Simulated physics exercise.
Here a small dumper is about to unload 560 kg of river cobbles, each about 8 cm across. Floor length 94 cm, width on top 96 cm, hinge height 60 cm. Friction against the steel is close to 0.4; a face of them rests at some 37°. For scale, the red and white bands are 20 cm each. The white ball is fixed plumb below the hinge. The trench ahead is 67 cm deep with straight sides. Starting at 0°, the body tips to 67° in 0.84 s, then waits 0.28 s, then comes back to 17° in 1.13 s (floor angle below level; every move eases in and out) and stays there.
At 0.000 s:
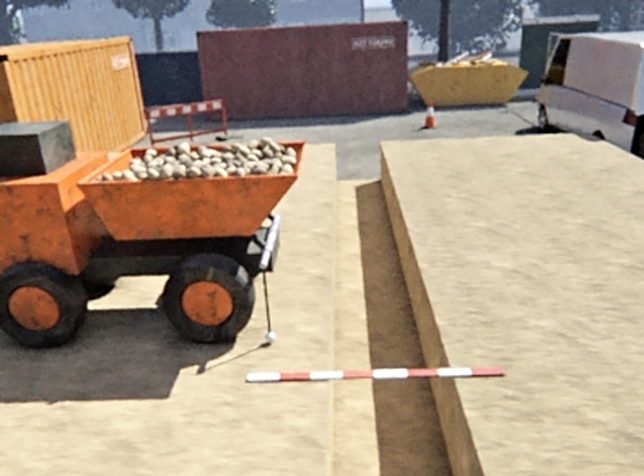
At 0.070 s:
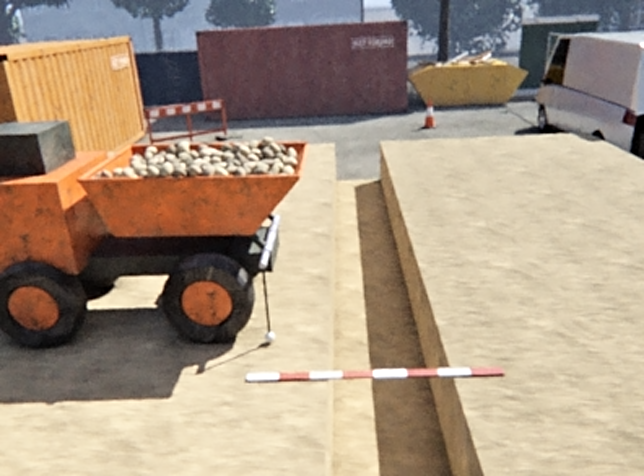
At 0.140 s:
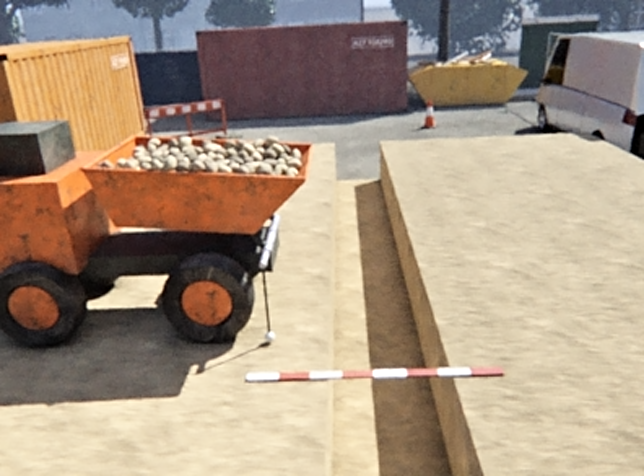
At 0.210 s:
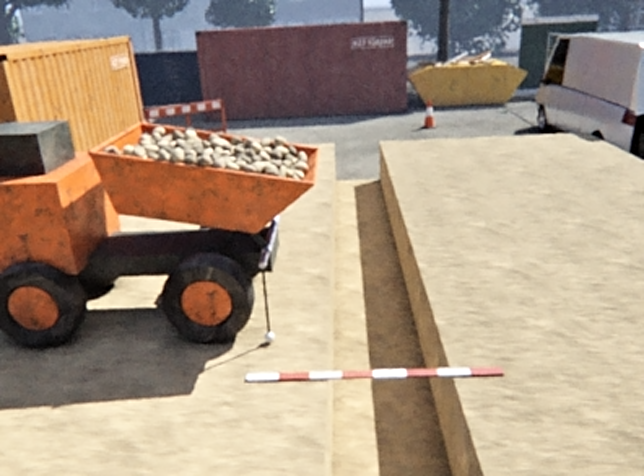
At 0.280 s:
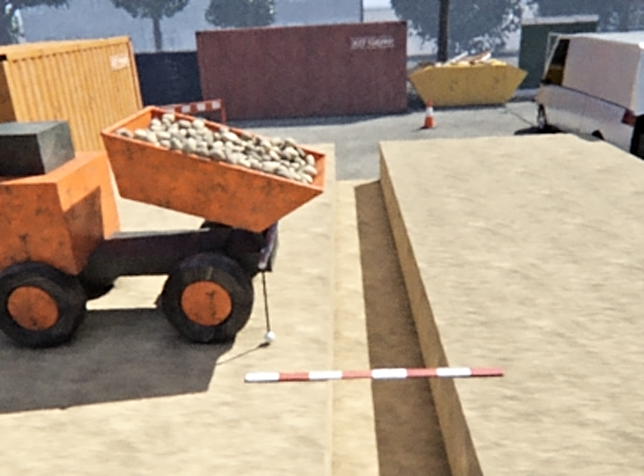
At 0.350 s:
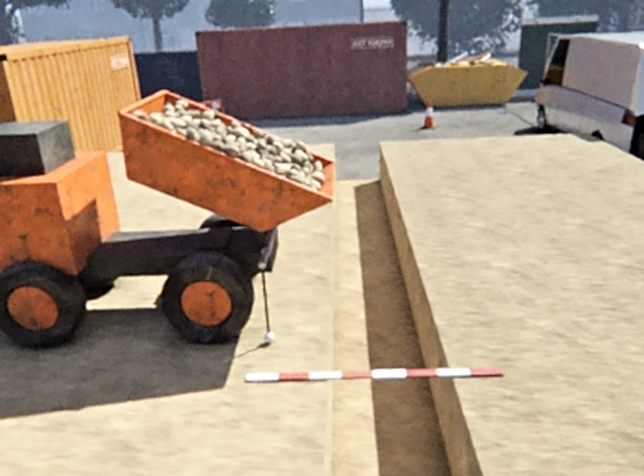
Orange dumper loaded with pale rounded stones steadily raising its body at the left end, beside a straight-sided trench in a yard.
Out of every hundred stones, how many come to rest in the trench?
Roughly 50 per cent ends in the trench.
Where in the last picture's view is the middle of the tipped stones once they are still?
Around (422, 359).
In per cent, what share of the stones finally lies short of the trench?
Near 0 in a hundred.
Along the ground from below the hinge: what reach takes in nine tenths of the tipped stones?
About 210 cm.
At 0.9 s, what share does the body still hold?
It holds some 85 per cent.
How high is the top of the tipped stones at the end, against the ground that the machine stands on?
Some 16 cm above that level.
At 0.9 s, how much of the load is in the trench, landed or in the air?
About 15 per cent by then.
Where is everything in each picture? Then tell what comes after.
In the first picture, the body is at 0°, its lip at (298, 177); the top of the load is at (237, 149).
The second picture shows lip at (300, 177), floor tilted 1°, highest stones at (226, 148); the stones move at 0.4 m/s on average.
The third picture shows lip at (306, 180), floor tilted 5°, highest stones at (186, 146); the stones move at 0.7 m/s on average.
The fourth picture shows lip at (314, 184), floor tilted 10°, highest stones at (164, 138); the stones move at 1.0 m/s on average.
The fifth picture shows lip at (323, 191), floor tilted 17°, highest stones at (167, 125); the stones move at 1.4 m/s on average.
In the sixth picture, the body is at 25°, its lip at (333, 200); the top of the load is at (170, 112); the stones move at 1.4 m/s on average.
After 0.6 s the floor is at 57°; 100 % in the body; the foremost stones are at (347, 203).
After 0.9 s the floor is at 67°; 84 % in the body, 16 % in the trench; the foremost stones are at (417, 288).
After 2.7 s the floor is at 17°; 15 % in the body, 48 % in the trench, 37 % past the trench; the foremost stones are past the picture's edge.
After 5.3 s the floor is at 17°; 15 % in the body, 48 % in the trench, 37 % past the trench; the foremost stones are past the picture's edge.
